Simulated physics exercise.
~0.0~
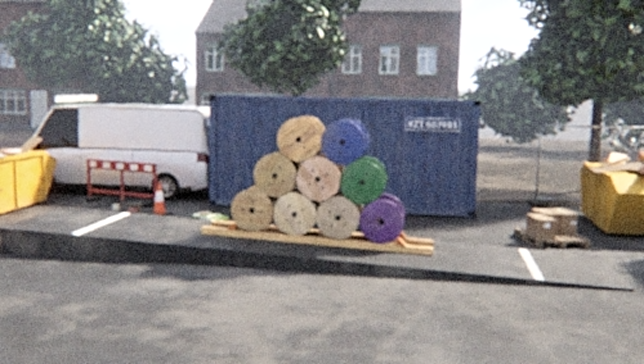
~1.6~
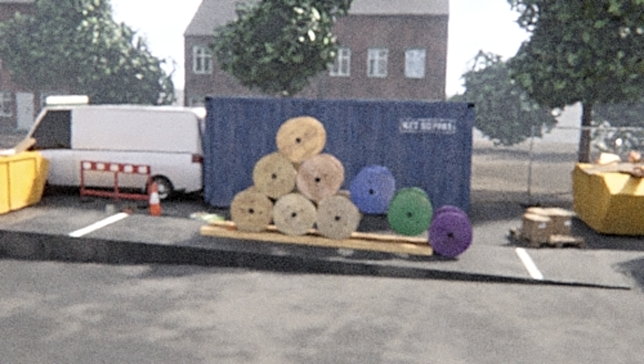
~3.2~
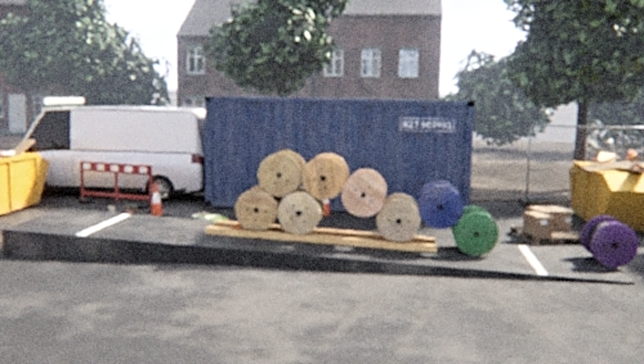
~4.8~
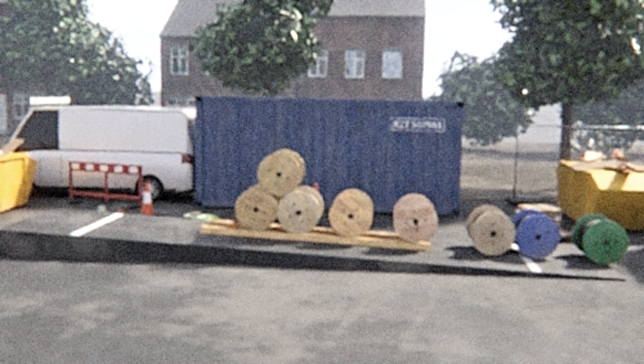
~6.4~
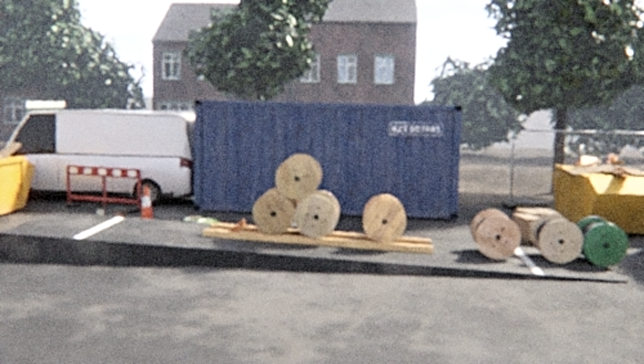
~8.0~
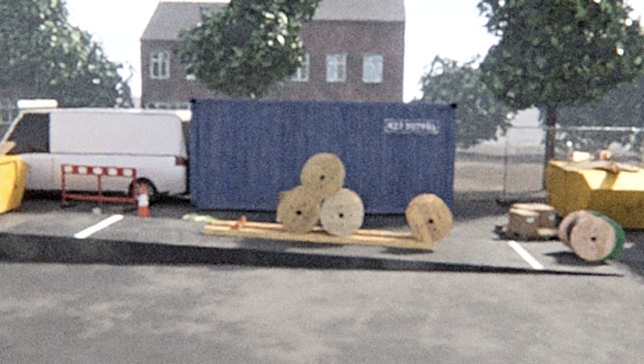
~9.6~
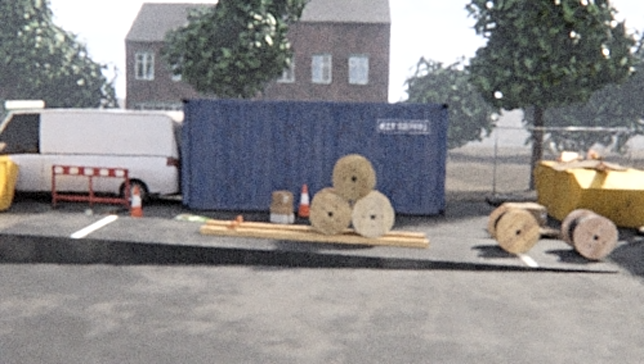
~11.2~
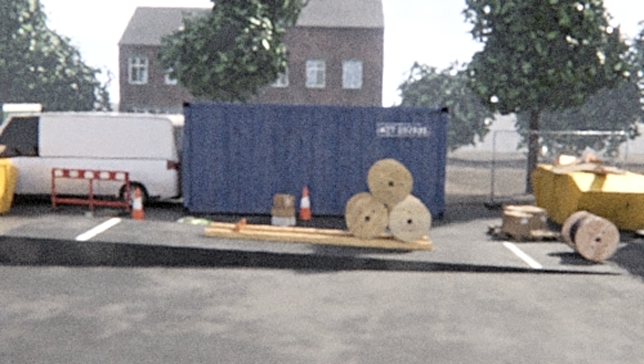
Cable reels stacked before a blue container spilling rightward, purple, green and blue rolling past a white line, three staying piled.
